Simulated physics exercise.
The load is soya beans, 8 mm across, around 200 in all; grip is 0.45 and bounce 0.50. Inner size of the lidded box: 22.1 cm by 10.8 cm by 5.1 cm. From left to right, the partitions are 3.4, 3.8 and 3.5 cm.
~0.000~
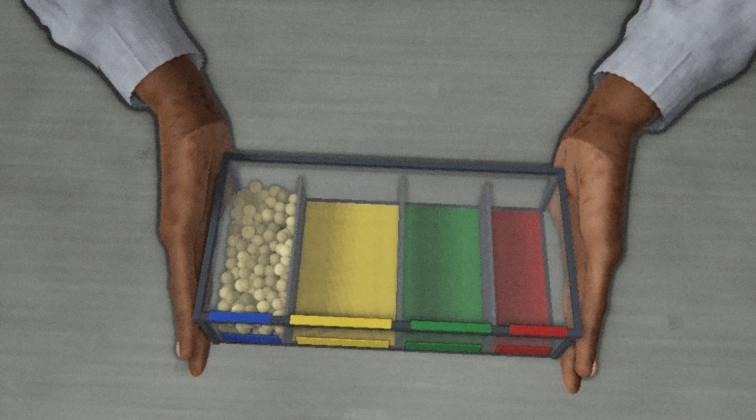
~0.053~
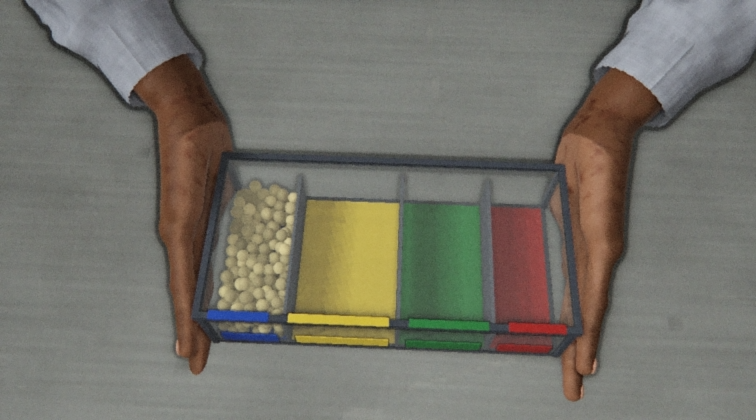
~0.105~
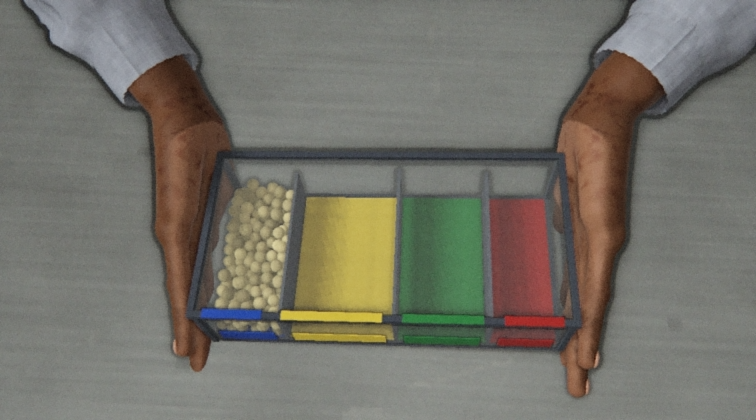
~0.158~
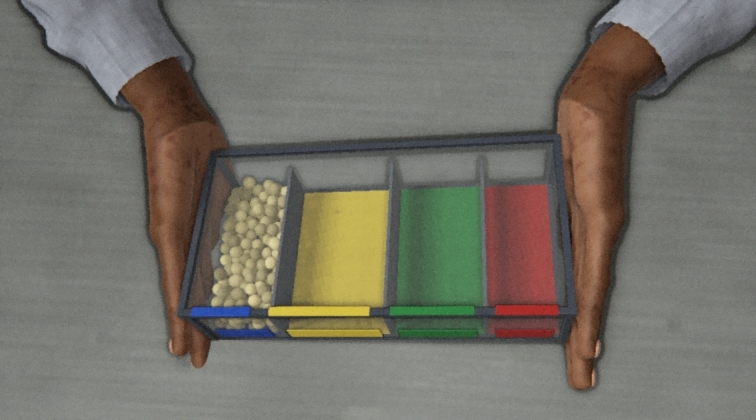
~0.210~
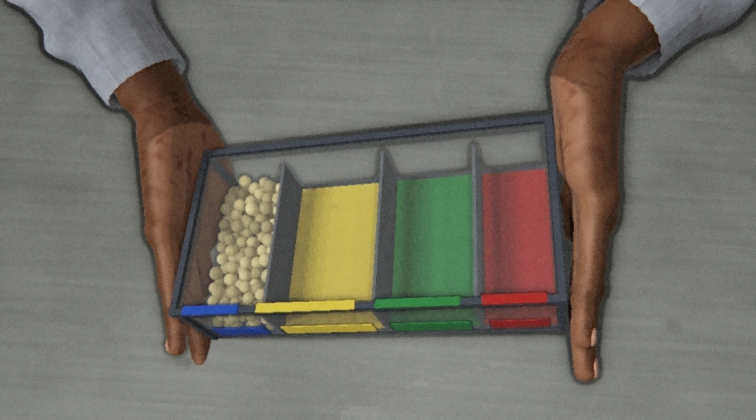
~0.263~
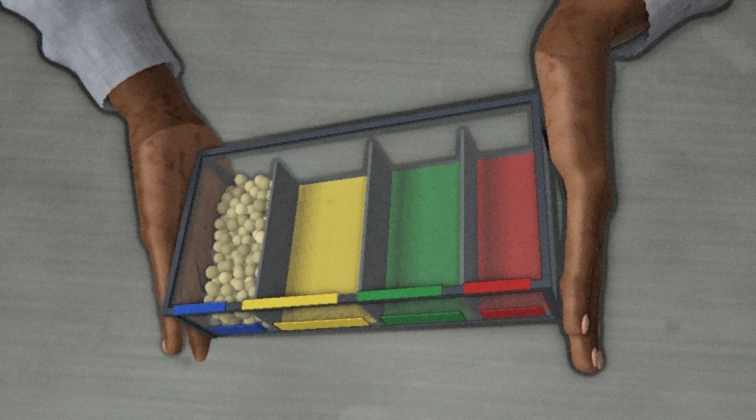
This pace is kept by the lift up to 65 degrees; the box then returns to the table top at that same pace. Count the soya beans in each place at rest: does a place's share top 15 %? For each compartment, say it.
Red: Does not, blue: Tops it, green: Does not, yellow: Does not.
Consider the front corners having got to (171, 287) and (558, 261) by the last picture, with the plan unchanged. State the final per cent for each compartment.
Each compartment ends like this: Red 0 per cent, blue 100 per cent, green 0 per cent, yellow 0 per cent.
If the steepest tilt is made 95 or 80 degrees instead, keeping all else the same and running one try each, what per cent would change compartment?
0 % and 0 %.
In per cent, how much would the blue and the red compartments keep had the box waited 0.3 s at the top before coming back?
That would leave blue with 100 percent and red with 0 percent.
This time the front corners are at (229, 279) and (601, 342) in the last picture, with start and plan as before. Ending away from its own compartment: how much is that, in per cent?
Estimate: Near 20 %.
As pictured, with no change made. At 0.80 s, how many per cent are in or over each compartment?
Red 0; blue 100; green 0; yellow 0.
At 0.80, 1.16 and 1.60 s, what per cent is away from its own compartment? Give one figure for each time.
Sequence: 0 / 0 / 0.
After 0.80 s, tilt 63 degrees; blue 100 %.
Then, at 1.16 s, tilt 25 degrees; blue 100 %.
After 1.60 s, tilt 0 degrees; blue 100 %.
In the end, at 1.9 s, red 0 %, blue 100 %, green 0 %, yellow 0 %.
